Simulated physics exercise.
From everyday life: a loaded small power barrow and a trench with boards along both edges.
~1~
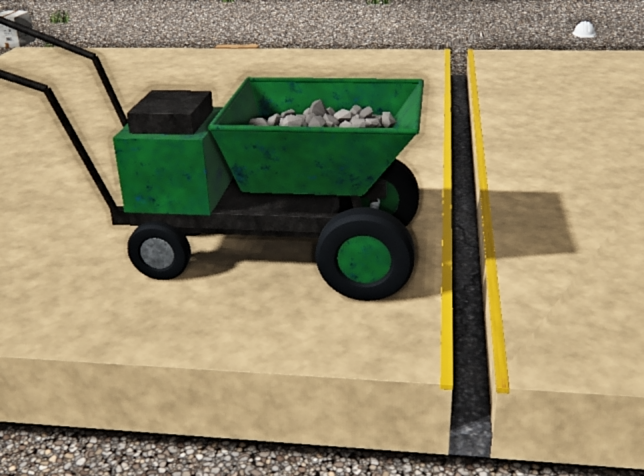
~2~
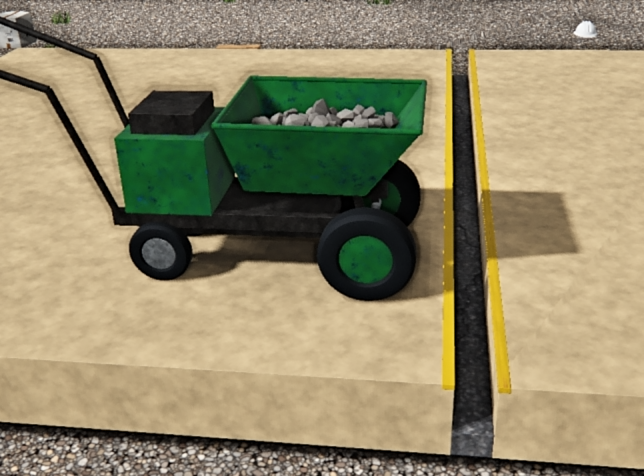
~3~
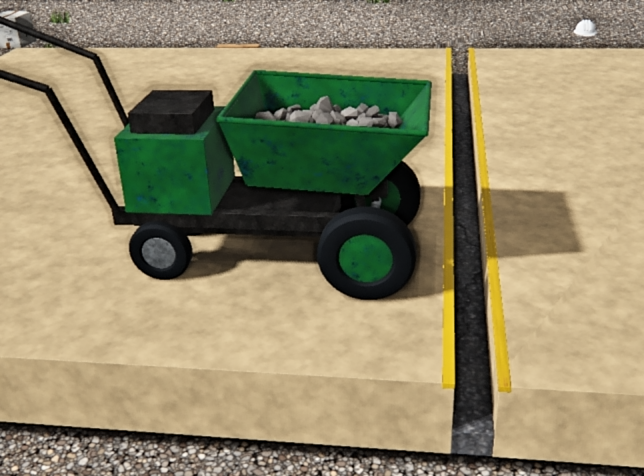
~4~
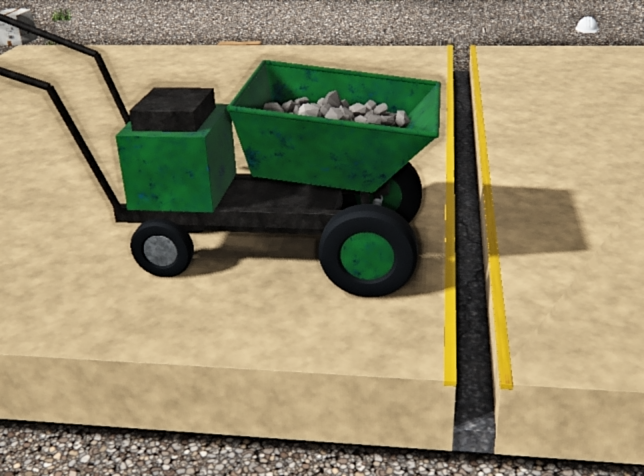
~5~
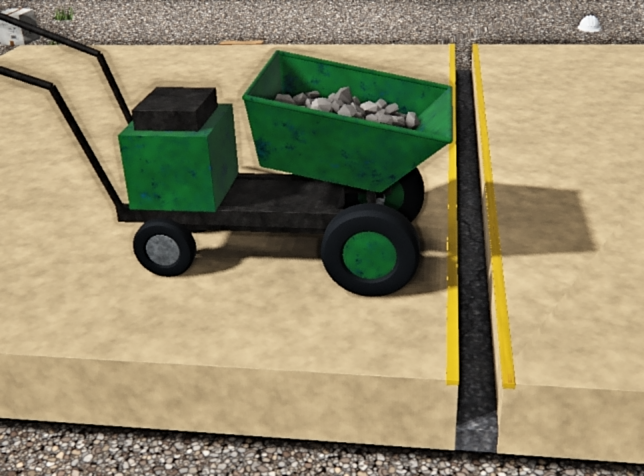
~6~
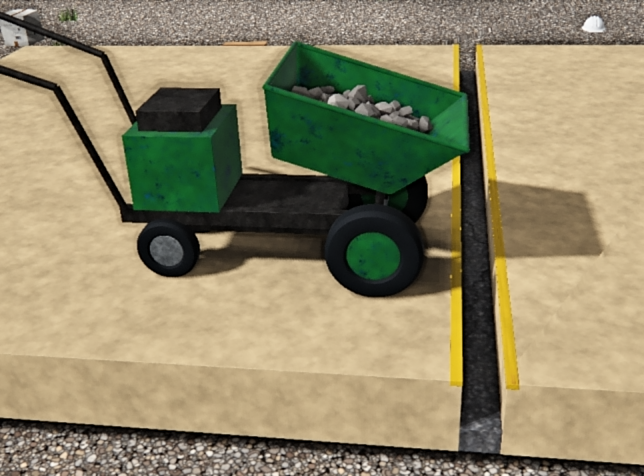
A green power barrow with black handles at the left stands on a pale, mottled slab bordered by gravel, seen from the side and slightly above. Its skip holds grey broken stones, and to the right a narrow dark trench runs between yellow edge strips. The skip starts level, then its rear rises and its front lip tilts down toward the right, while the wheels stay nearly still and the view shifts very slightly.
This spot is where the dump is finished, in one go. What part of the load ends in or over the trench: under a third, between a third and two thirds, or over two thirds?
Fraction in: Below one third.
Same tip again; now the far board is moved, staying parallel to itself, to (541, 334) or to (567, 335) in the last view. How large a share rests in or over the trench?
Roughly 10 per cent, then roughly 80 per cent.
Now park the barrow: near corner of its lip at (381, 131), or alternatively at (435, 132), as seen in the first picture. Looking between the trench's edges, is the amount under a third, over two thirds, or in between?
First: Less than a third; second: Less than a third.
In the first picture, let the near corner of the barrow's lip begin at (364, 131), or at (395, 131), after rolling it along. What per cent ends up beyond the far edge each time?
First place: Around 30 per cent. Second place: Around 70 per cent.
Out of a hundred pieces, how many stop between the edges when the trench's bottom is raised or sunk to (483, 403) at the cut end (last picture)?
The share would be roughly 0 per cent.
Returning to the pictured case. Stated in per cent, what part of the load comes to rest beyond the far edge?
It works out to roughly 60 percent.
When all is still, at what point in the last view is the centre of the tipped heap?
I'd put the middle somewhere around (563, 261).
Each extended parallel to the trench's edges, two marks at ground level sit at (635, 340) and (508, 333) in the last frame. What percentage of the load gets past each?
Around 10 in a hundred for the first, 60 in a hundred for the second.
Shortly afterwards, skip tipped steeply; the whole lot in the skip.
Next, skip tipped right over; the bulk in the skip; near a quarter beyond it.
Some moments later, skip tipped right over; near a third in the skip; near two thirds beyond it.
In the end, skip tipped right over; near a third in the skip; none at all in or heaped over the trench; near two thirds beyond it.
